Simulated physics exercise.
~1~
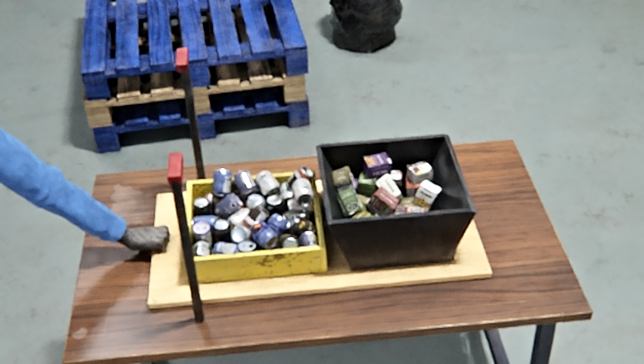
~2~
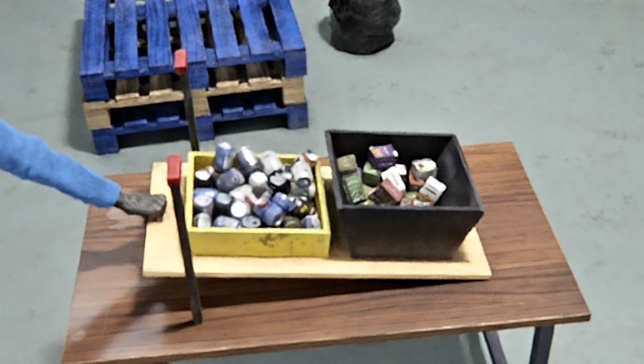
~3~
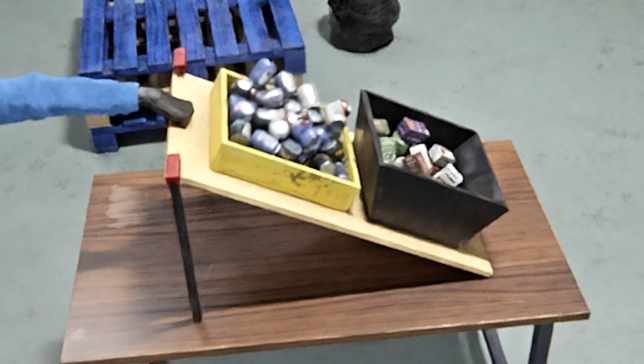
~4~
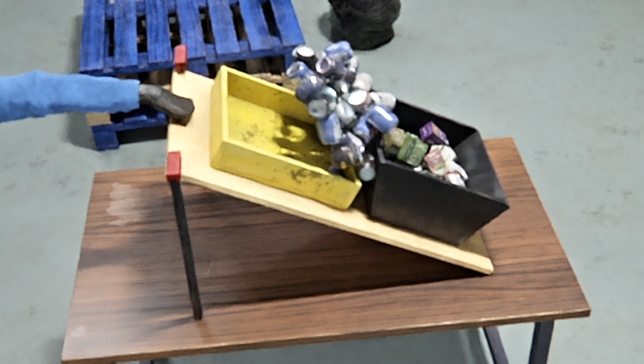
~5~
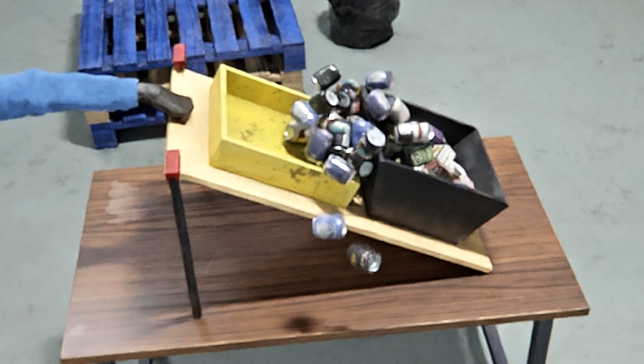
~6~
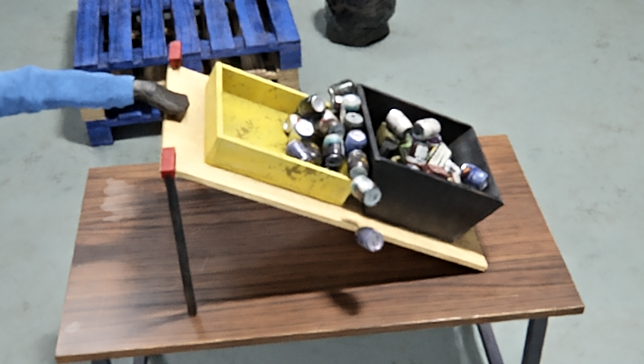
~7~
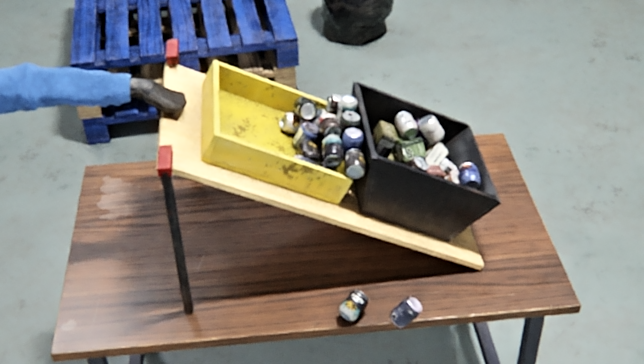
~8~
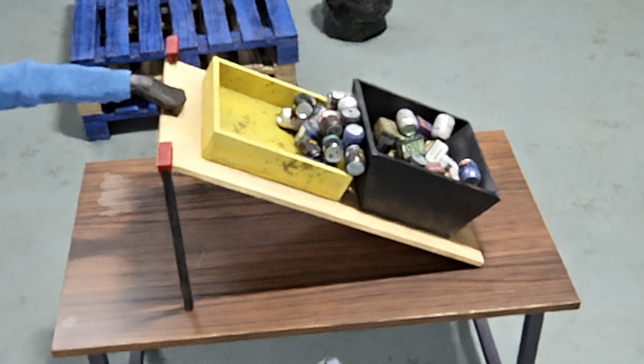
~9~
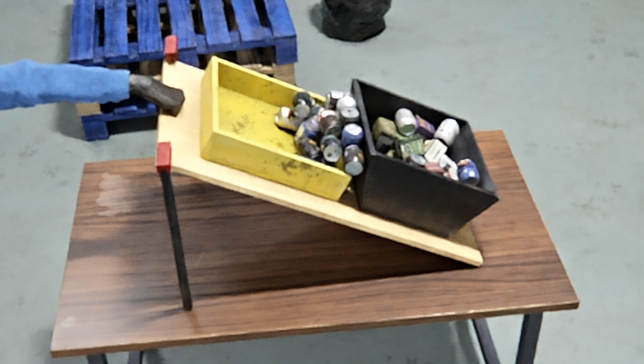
A gloved hand tilts the board up, and many cans spill from the yellow tray.
